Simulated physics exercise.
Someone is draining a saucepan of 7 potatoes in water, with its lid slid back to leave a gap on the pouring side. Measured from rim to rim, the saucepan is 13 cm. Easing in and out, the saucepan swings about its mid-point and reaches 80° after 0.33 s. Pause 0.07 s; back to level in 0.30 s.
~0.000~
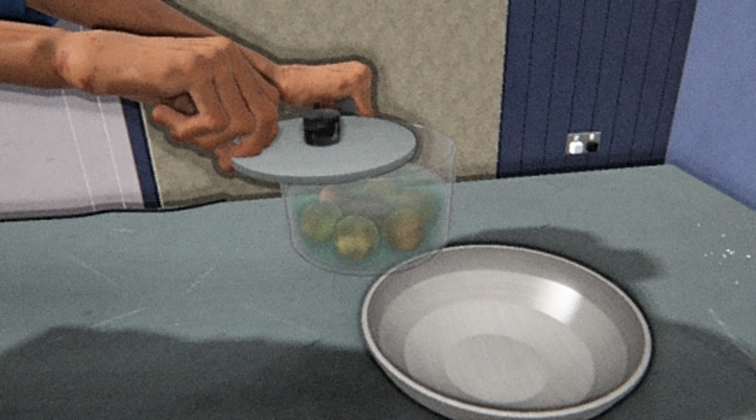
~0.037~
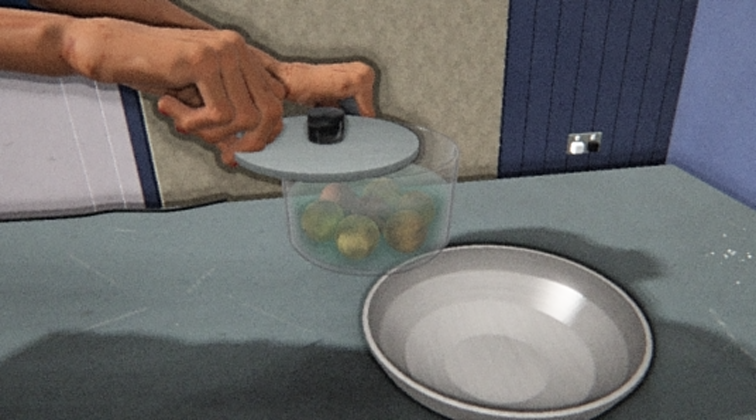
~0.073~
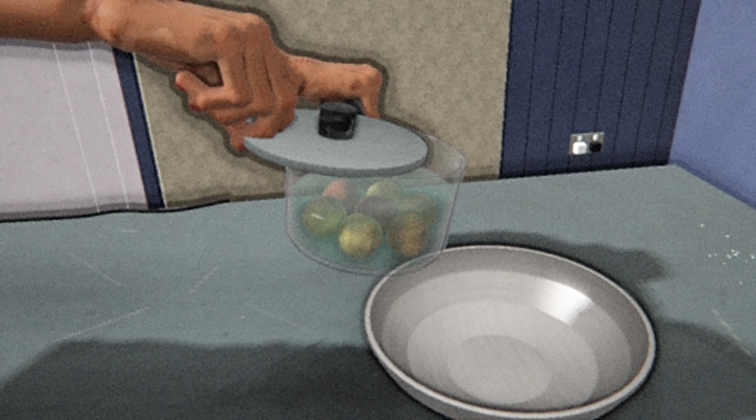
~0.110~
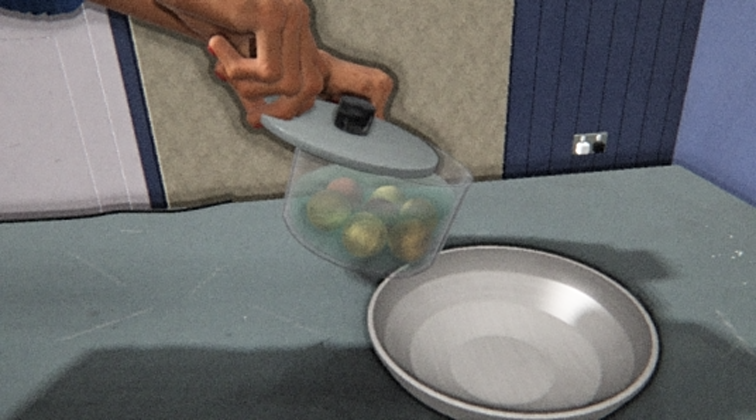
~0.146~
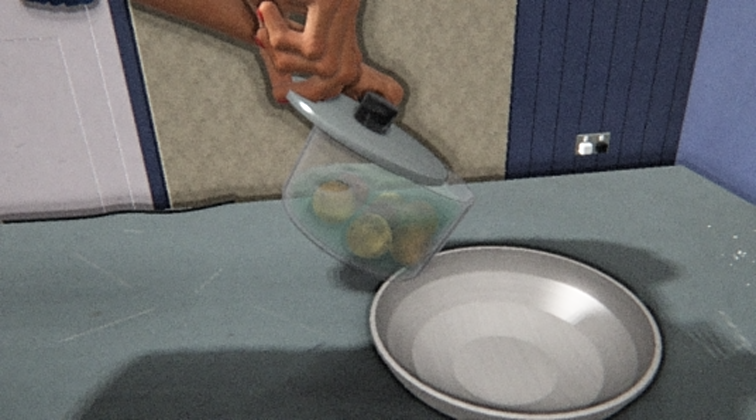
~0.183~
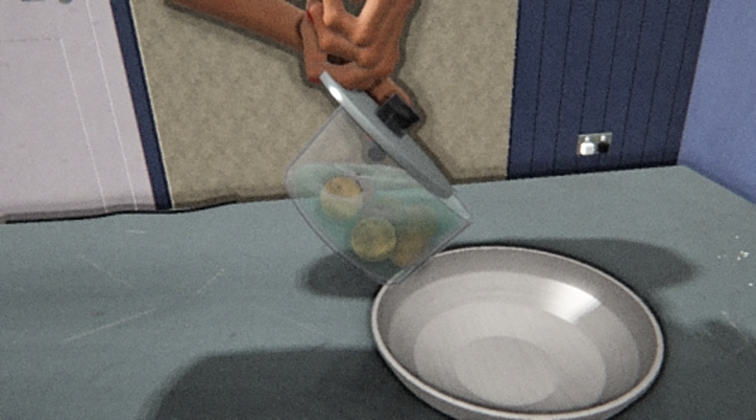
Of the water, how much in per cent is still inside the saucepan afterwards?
Close to 36 per cent is left.
After 0.31 s the tilt is 79° and 69 per cent of the water is still in the saucepan.
After 0.41 s the tilt is 80° and 47 per cent of the water is still in the saucepan.
After 0.50 s the tilt is 59° and 38 per cent of the water is still in the saucepan.
After 0.61 s the tilt is 16° and 36 per cent of the water is still in the saucepan.
In the end 36 per cent of the water is still in the saucepan.
